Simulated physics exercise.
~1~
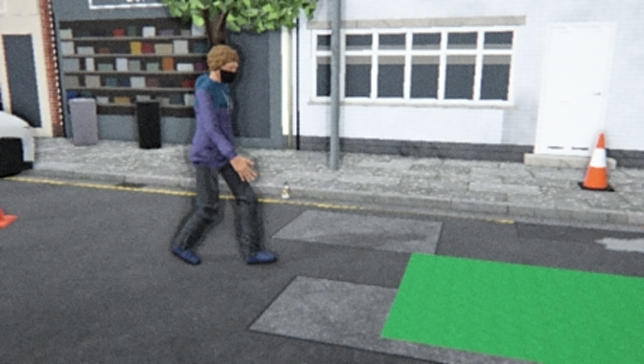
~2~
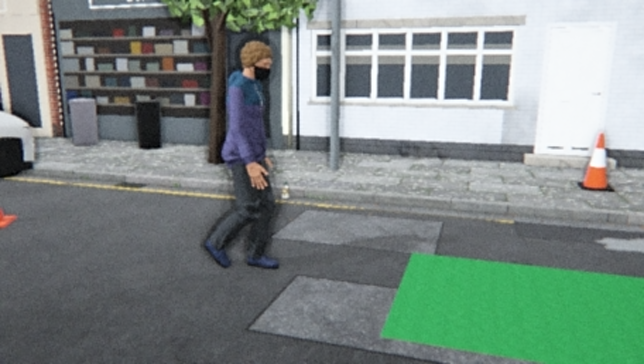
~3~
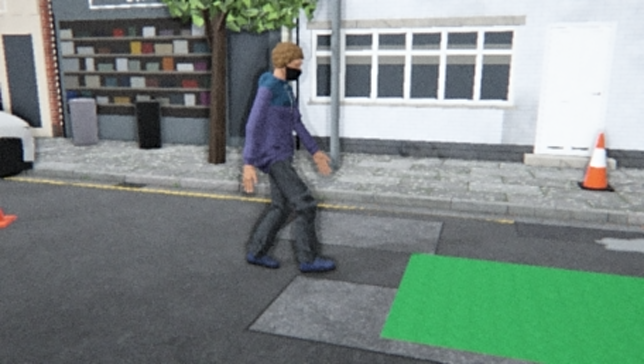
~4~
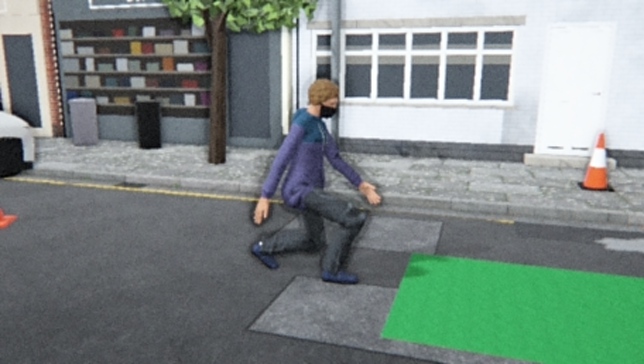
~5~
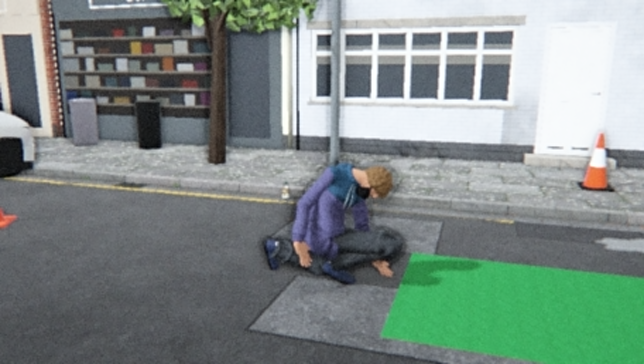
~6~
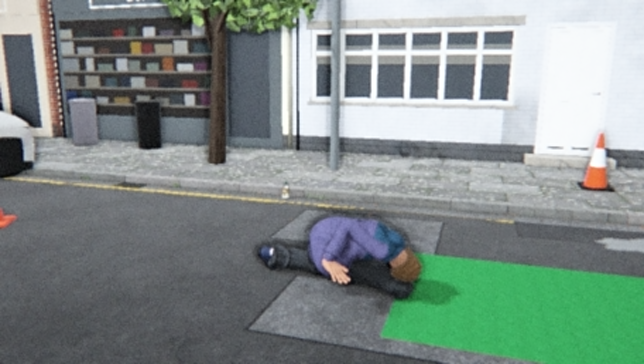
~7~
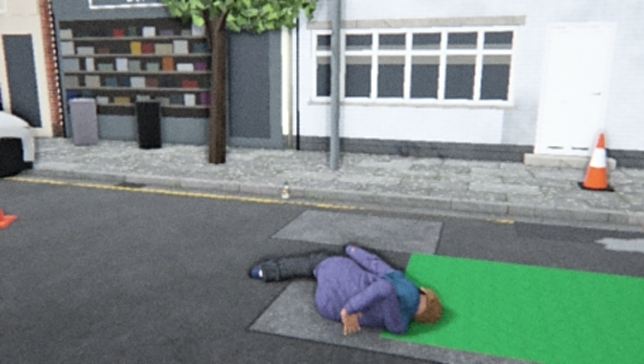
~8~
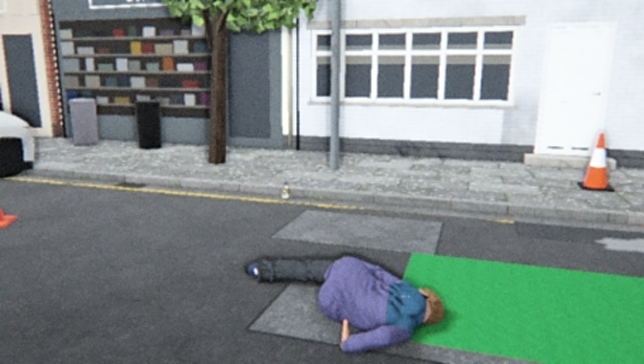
A person with light brown hair, a dark face covering, a purple and teal top and dark trousers walks right along a grey street, seen from across the road by a still camera. A bright green mat lies ahead, with a tree, bins, shelves, a white-framed window and an orange cone behind. The walker's knees buckle, and the body sinks to the ground just short of the mat. The torso folds forward and rolls down onto the road. The walker ends lying still, head over the mat's near edge, hips short of it.
